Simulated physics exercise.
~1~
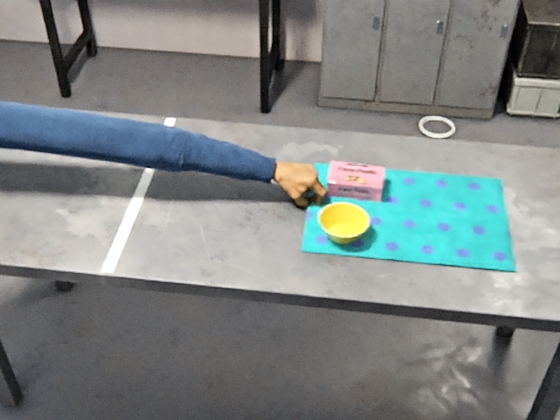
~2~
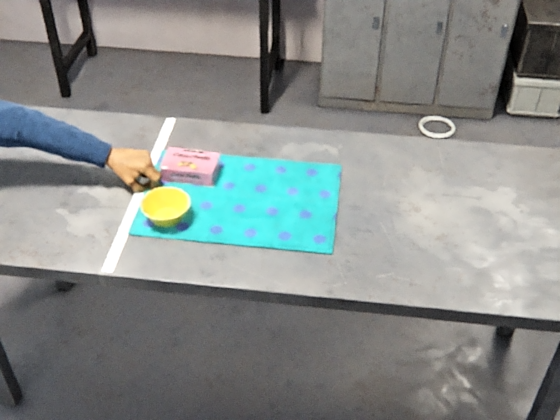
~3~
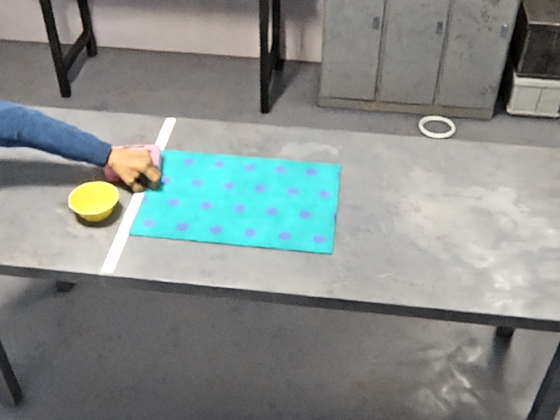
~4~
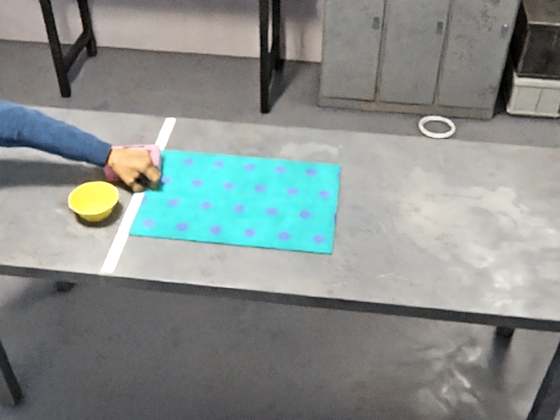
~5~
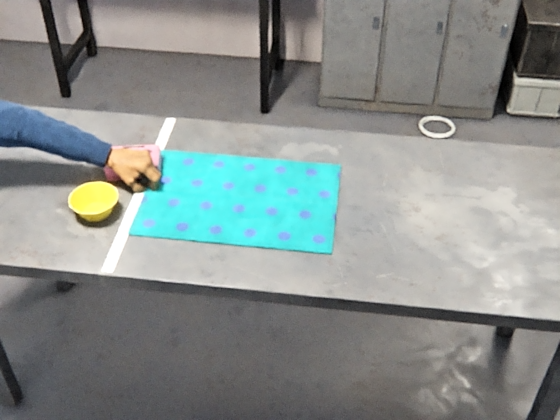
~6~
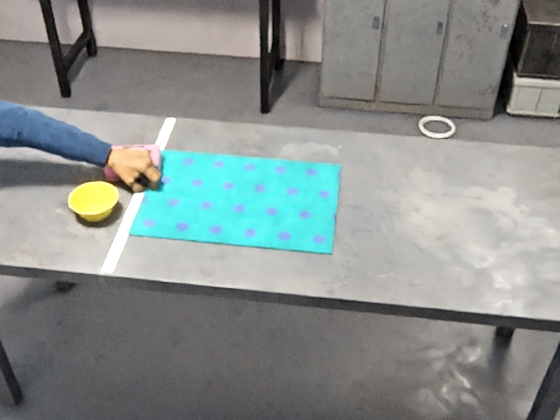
A grey workbench stands in a room with metal lockers behind it, seen from above and in front by a still camera. A blue-sleeved arm reaches in from the left to a turquoise mat with purple spots, which carries a yellow bowl and a pink packet near its left edge. The hand draws the mat left until its edge reaches a white strip of tape. The mat stops there, but the bowl and packet carry on left off its edge. At the end all is still, the bowl on bare bench beyond the tape and the packet partly hidden behind the hand.
